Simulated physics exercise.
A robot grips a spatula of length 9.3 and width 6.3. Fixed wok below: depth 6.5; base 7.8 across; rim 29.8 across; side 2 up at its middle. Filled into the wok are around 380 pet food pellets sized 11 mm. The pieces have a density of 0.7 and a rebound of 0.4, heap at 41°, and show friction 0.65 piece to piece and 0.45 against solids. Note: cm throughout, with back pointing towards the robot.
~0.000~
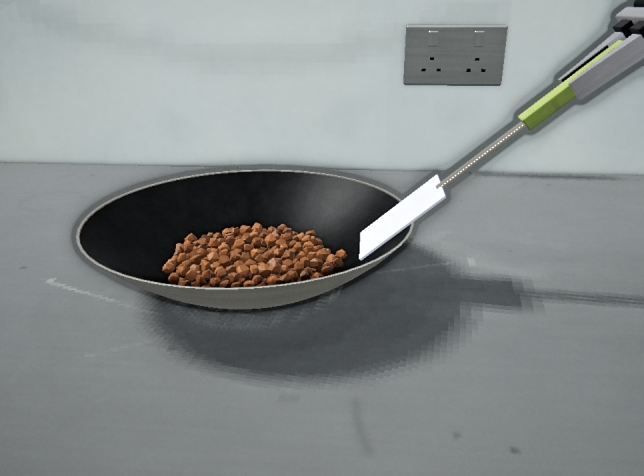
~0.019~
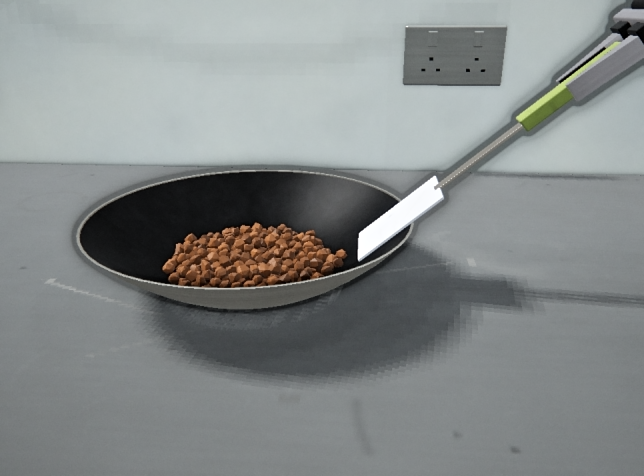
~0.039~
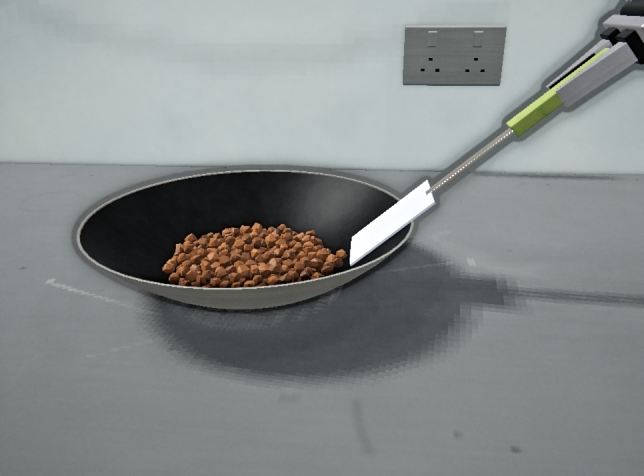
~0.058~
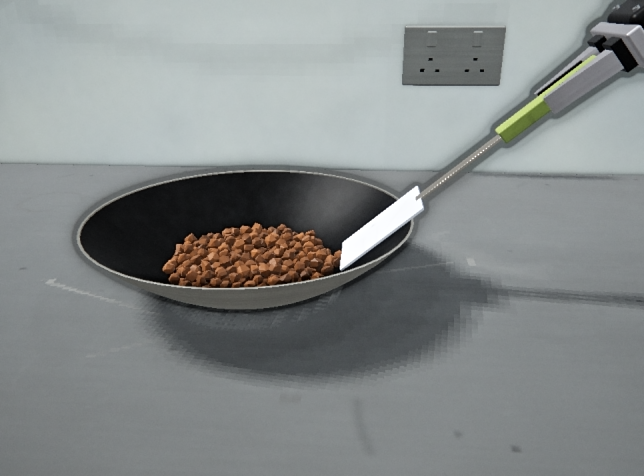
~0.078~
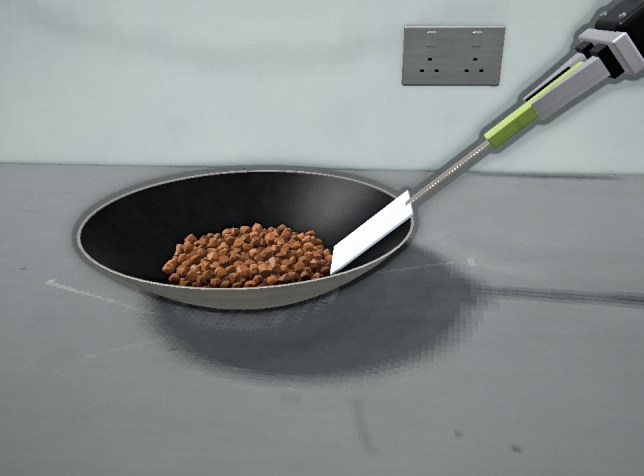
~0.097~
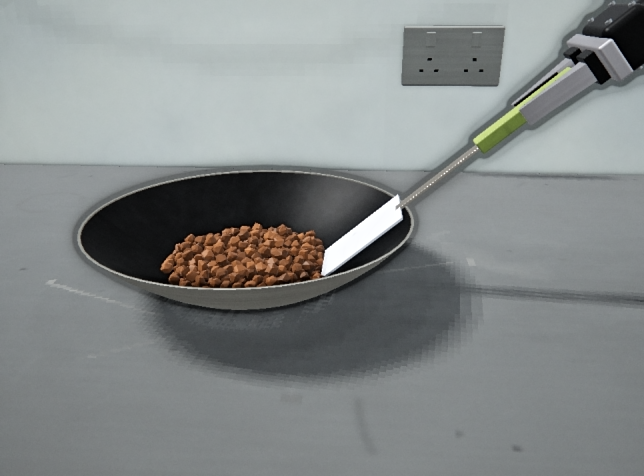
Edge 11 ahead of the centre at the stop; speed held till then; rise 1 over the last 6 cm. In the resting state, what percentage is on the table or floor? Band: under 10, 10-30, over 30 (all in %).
10-30 %.
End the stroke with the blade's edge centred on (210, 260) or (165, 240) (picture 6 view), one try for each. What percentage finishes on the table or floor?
Respectively some 0 and 10 percent end on the table or floor.
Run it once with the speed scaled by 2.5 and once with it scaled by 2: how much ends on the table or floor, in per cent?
About 40 and 35 per cent.
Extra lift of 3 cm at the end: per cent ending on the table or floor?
15 per cent.
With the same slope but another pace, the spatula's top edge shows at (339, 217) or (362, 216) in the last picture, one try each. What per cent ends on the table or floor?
I'd estimate some 40 and 40 in a hundred.
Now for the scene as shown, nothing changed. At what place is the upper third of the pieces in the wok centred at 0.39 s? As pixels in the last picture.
It is centred at roughly (146, 227).
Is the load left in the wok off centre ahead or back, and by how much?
About 4.5 centimetres ahead.
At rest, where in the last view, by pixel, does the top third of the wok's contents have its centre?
It is centred near (143, 237).
After 0.24 s, sloping 41°, highest piece 5 above the table; 380 in the wok.
After 0.39 s, sloping 41°, highest piece 7 above the table; 380 in the wok.
After 0.67 s, sloping 41°, highest piece 8 above the table; 314 in the wok, 63 on the table or floor, 3 on the blade or in flight.
After 1.72 s, sloping 41°, highest piece 8 above the table; 313 in the wok, 67 on the table or floor.
In the end, 313 in the wok, 67 on the table or floor. That is 18 % on the table or floor.
